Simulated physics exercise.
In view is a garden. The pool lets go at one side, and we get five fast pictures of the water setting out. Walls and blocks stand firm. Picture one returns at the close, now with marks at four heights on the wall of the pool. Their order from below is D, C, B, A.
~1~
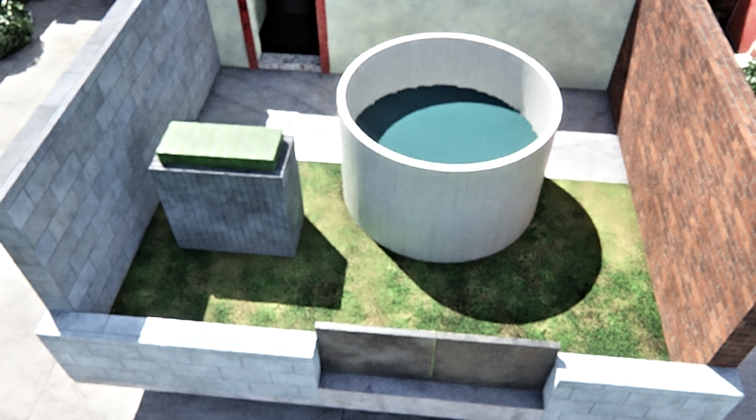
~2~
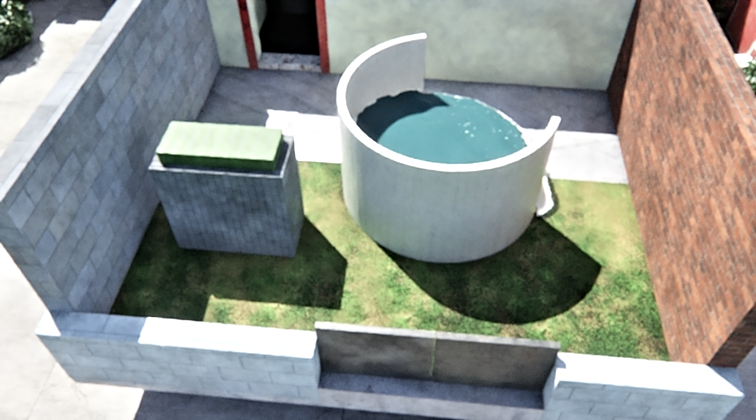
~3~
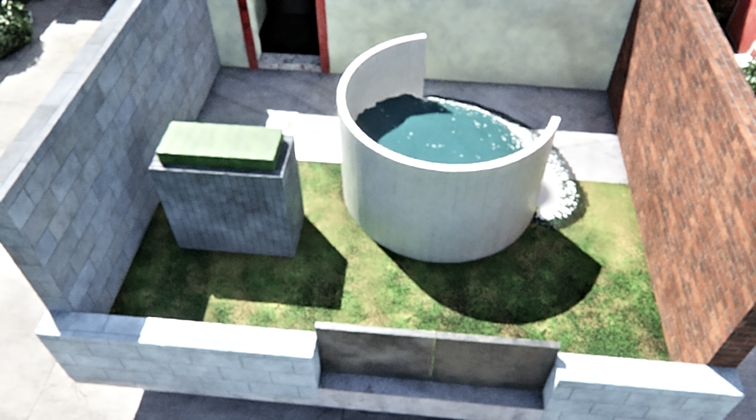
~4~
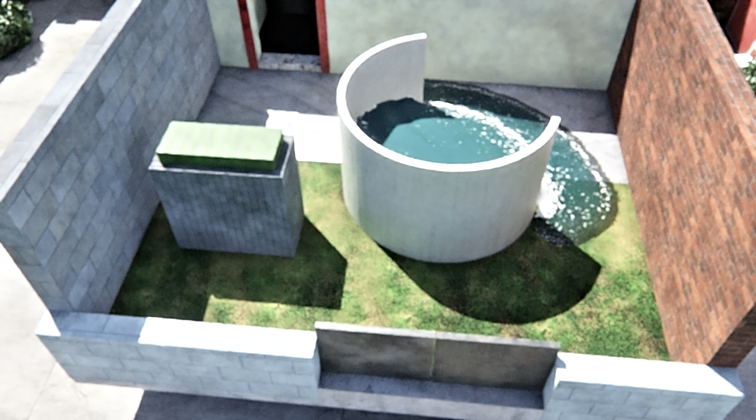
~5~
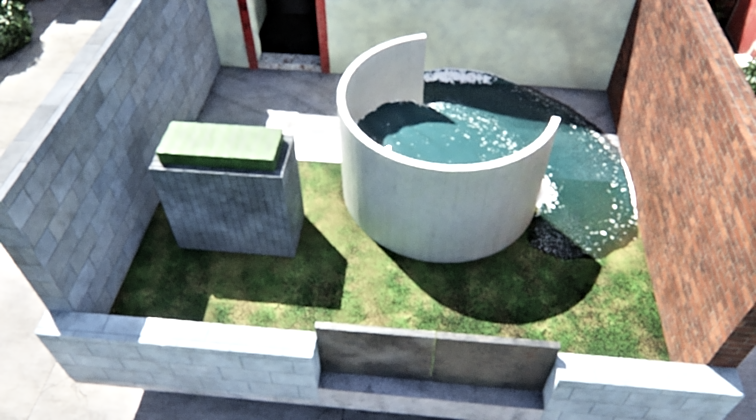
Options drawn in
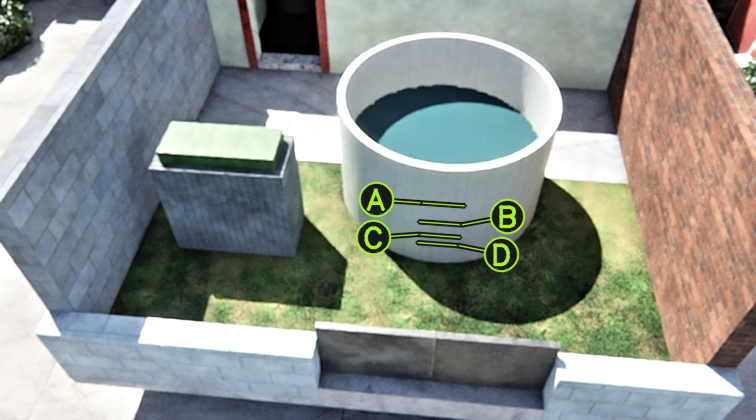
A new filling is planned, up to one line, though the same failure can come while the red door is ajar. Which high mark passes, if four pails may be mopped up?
A.
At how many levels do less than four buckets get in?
All of them.
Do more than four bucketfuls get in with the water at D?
No.
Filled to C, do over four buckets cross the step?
No.
On the marked copy, A at (442, 204); B at (440, 223); C at (439, 235); D at (438, 244); from the bottom up D, C, B, A.
For line A, a bucket or two gets in.
For line B, nothing gets over.
For line C, nothing gets over.
For line D, nothing gets over.
